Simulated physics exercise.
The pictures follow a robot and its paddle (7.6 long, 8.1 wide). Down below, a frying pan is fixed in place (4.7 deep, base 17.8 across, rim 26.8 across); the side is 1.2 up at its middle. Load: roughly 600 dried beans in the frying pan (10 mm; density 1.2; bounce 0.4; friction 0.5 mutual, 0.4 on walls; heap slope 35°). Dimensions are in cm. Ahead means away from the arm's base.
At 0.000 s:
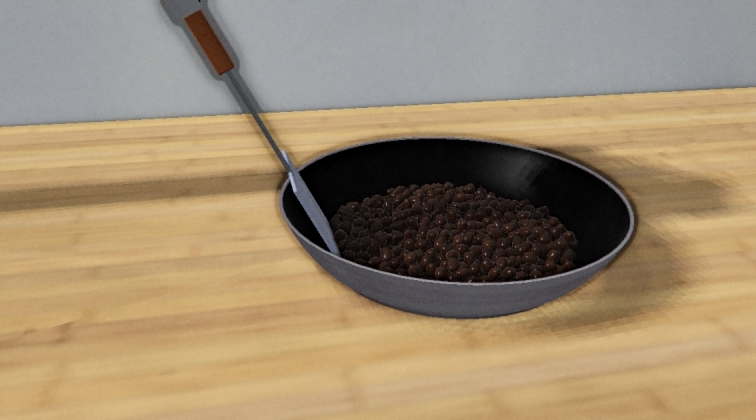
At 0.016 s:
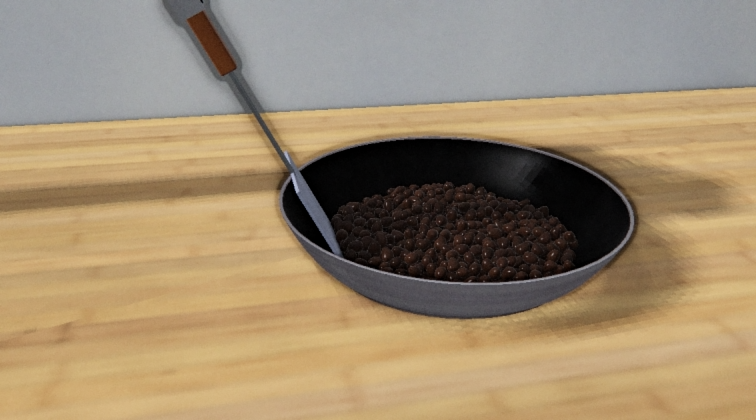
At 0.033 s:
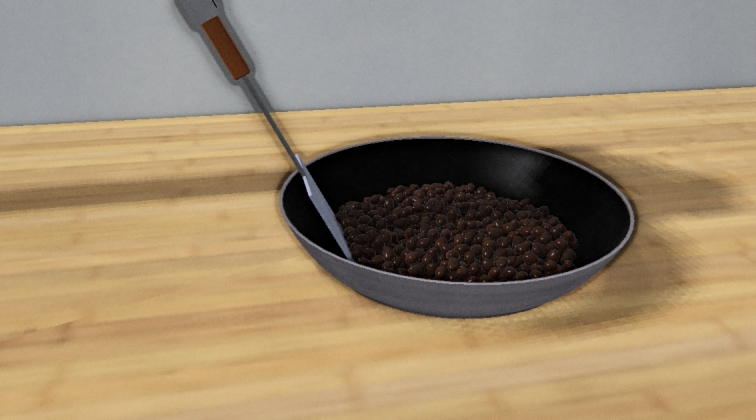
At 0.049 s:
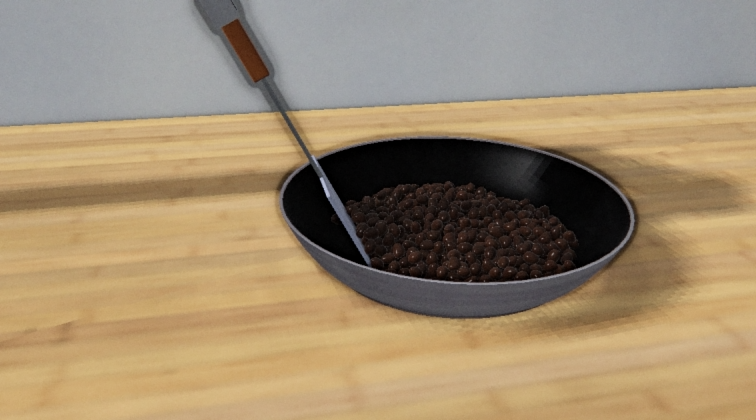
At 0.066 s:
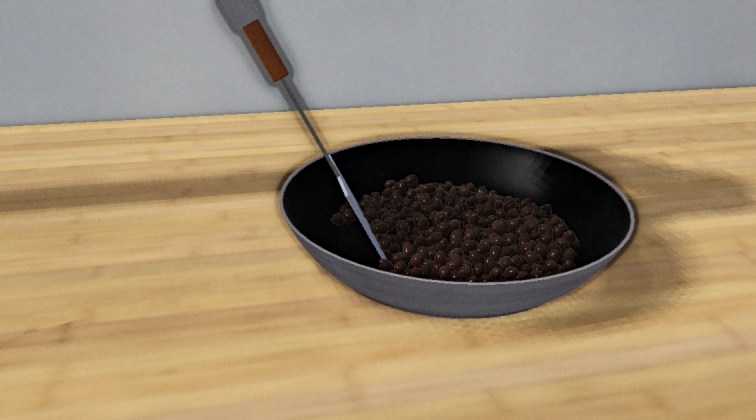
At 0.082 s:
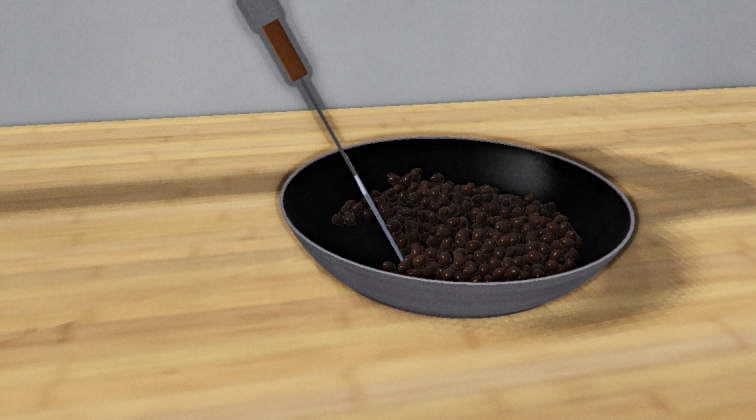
In a dark frying pan, a robot's paddle moves right, pushing into the brown beans.
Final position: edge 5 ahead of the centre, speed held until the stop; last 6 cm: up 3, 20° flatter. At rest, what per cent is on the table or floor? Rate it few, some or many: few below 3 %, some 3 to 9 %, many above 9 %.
Few, below 3 %.
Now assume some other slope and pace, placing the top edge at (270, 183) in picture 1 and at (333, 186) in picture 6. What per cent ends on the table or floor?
Roughly 0 percent ends up there.
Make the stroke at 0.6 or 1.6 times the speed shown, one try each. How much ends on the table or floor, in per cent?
Near 0 and near 10 percent respectively.
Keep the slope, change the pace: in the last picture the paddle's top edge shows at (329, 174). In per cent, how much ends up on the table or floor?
Expect about 0 per cent there.
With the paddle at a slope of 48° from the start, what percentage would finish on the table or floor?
Result, estimated: 0 %.
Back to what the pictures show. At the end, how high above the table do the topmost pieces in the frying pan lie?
It reaches around 5.0 cm.
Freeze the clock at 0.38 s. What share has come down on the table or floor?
It is near 0 percent.
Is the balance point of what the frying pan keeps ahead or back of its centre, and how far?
Some 4.5 cm ahead.
After 0.12 s, sloping 63°, highest piece 5 above the table; 595 in the frying pan.
After 0.16 s, sloping 54°, highest piece 5 above the table; 595 in the frying pan.
After 0.38 s, sloping 43°, highest piece 5 above the table; 595 in the frying pan.
After 1.43 s, sloping 43°, highest piece 5 above the table; 594 in the frying pan, 1 on the table or floor.
In the end, 594 in the frying pan, 1 on the table or floor. That is 0 % on the table or floor.
